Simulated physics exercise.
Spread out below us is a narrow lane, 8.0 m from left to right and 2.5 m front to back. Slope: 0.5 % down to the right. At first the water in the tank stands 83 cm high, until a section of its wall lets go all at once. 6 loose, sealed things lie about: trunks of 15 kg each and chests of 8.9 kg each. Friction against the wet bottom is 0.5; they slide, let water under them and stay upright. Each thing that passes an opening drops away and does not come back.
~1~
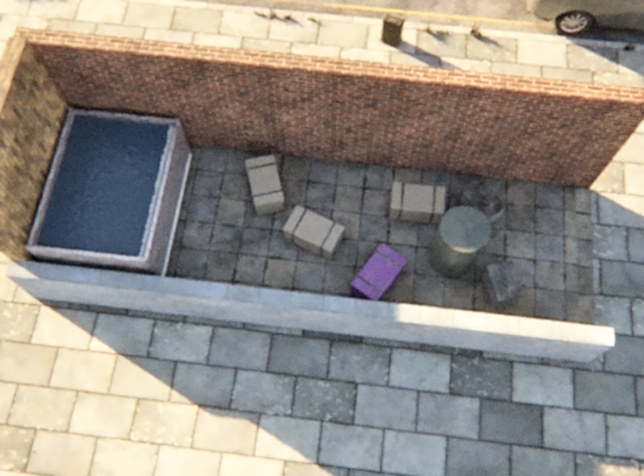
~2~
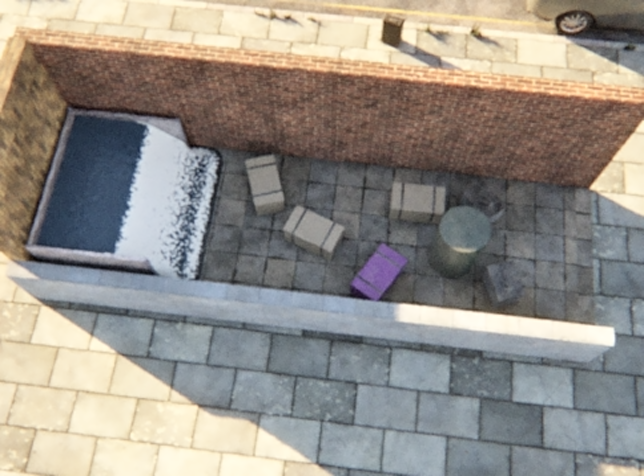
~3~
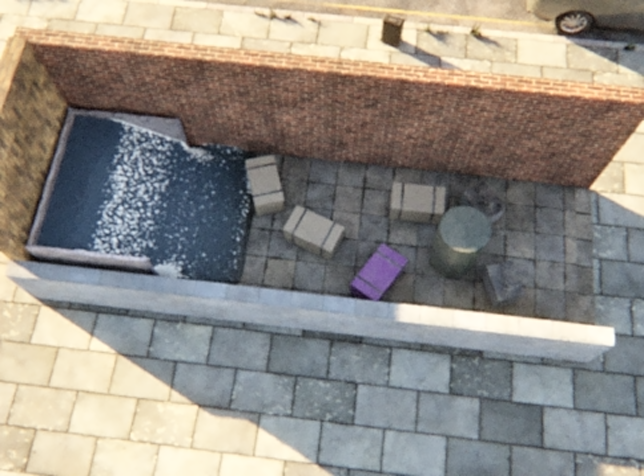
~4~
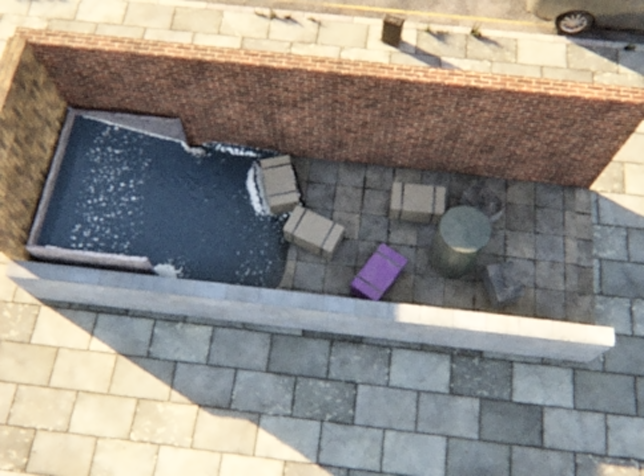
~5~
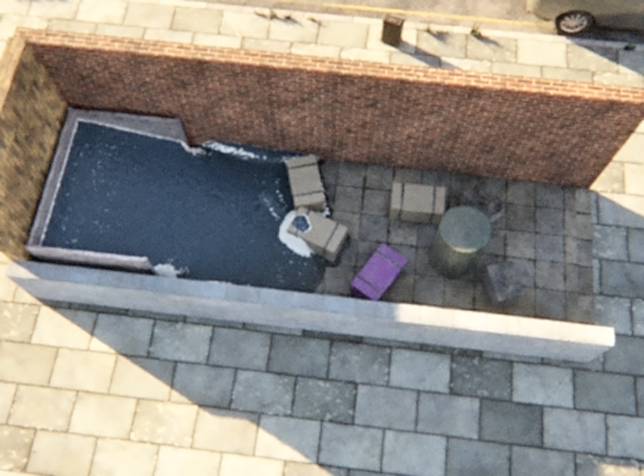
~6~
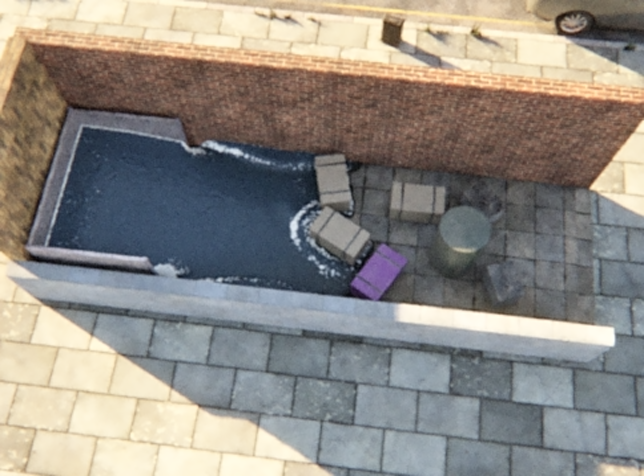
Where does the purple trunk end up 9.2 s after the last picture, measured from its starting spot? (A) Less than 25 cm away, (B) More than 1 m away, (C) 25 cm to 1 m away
(C) 25 cm to 1 m away.
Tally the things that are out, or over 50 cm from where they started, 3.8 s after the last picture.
By then the count is 6.
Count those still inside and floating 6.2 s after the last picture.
Then: 1.
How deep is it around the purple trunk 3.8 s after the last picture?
13 cm, roughly.
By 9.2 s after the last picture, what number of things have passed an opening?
By my count, 5.
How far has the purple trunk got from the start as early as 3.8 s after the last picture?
Some 60 cm from the start.
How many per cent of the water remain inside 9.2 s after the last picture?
Remaining: Approx. 30 per cent.
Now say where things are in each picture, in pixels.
The purple trunk at (379, 272), on the bottom; 3.4 m2 under water; 0 of 6 have shifted, in the first frame.
The purple trunk at (379, 272) rests on the ground; water covers 4.8 m2; 0 of 6 have shifted, in the second frame.
The purple trunk at (379, 272) rests on the ground; water covers 6.3 m2; 0 of 6 have shifted, in the third frame.
The purple trunk at (379, 272) rests on the ground; water covers 7.5 m2; 1 of 6 have shifted, in the fourth frame.
The purple trunk at (379, 272) rests on the ground; water covers 8.9 m2; 1 of 6 have shifted, in the fifth frame.
The purple trunk at (379, 272) rests on the ground; water covers 10.2 m2; 2 of 6 have shifted, in the sixth frame.
Then, 1.2 s after the last picture the purple trunk is near (425, 278), 0.6 m from its start, afloat; 0 of 6 are out; 4 afloat.
Then, 3.8 s after the last picture the purple trunk is near (424, 280), 0.6 m from its start, afloat; 5 of 6 are out; 1 afloat.
Then, 6.2 s after the last picture the purple trunk is near (423, 282), 0.6 m from its start, afloat; 5 of 6 are out; 1 afloat.
Then, 9.2 s after the last picture the purple trunk is near (423, 282), 0.6 m from its start, aground; 5 of 6 are out; 0 afloat.
